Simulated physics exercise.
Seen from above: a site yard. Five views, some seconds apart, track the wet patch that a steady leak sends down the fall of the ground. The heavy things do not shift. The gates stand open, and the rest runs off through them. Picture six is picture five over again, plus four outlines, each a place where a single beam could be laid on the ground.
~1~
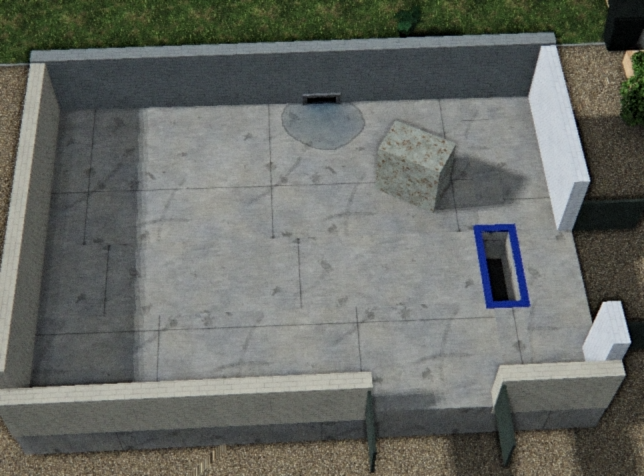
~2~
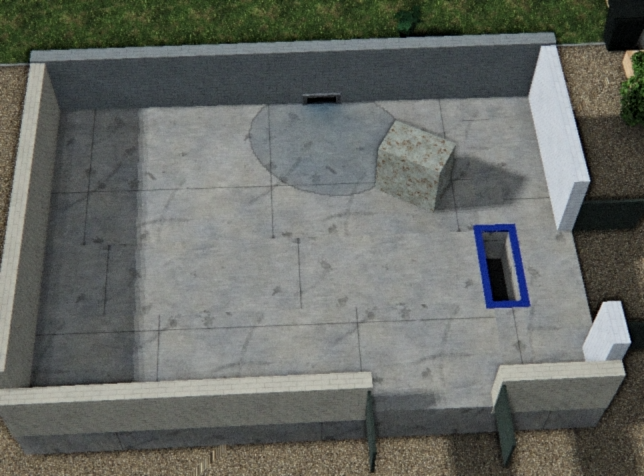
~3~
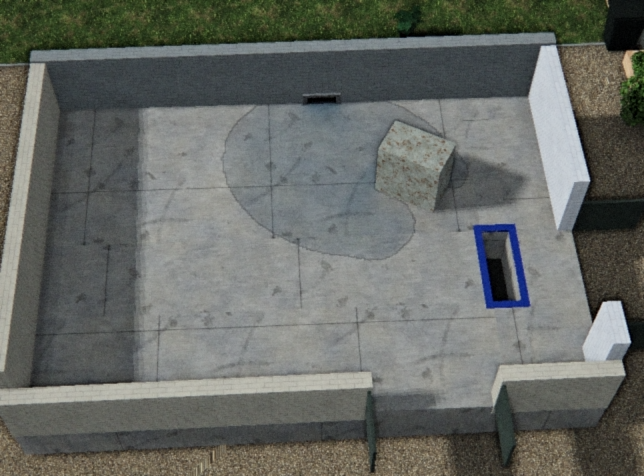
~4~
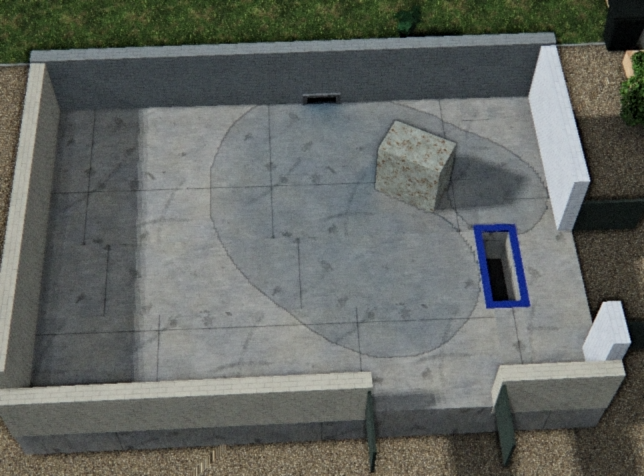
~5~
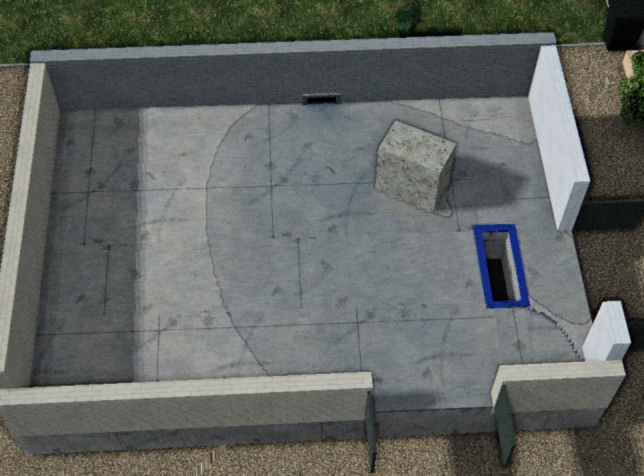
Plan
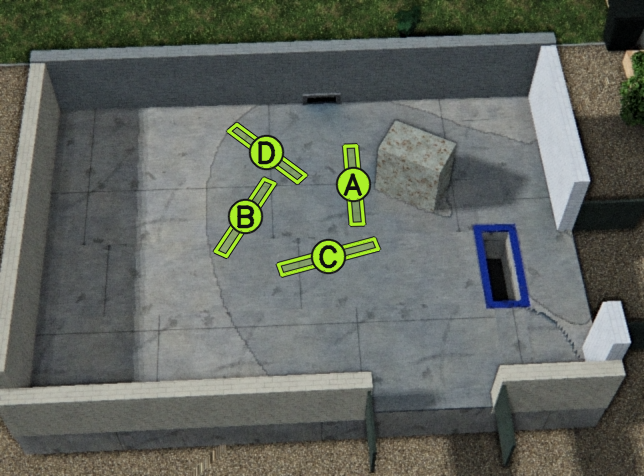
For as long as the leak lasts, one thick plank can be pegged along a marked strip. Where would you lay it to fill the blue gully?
I would pick place C.
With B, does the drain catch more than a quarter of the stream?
No, it does not.
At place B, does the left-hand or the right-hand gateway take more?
The left one.
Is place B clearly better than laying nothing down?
No, hardly at all.
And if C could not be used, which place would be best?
That would be D.
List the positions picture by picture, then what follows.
Outfall at (322, 99); blue gully at (501, 265); open gate at (430, 394); open gate at (569, 287); water covers 2 % of the ground and shows as far out as (323, 143); blue gully still dry.
Water covers 9 % of the ground and shows as far out as (352, 188); blue gully still dry.
Water covers 19 % of the ground and shows as far out as (387, 248); blue gully still dry.
Water covers 36 % of the ground and shows as far out as (406, 349); blue gully still dry.
Water covers 53 % of the ground and shows as far out as (582, 318); blue gully taking water.
On the marked copy, A from (357, 224) to (350, 146); B from (220, 253) to (269, 181); C from (280, 269) to (376, 244); D from (232, 127) to (301, 178).
Choosing A, about 12 % of the stream runs into the blue gully, about 88 % out by the gates.
Choosing B, about 14 % of the stream runs into the blue gully, about 86 % out by the gates.
Choosing C, about 36 % of the stream runs into the blue gully, about 63 % out by the gates.
Choosing D, about 20 % of the stream runs into the blue gully, about 80 % out by the gates.
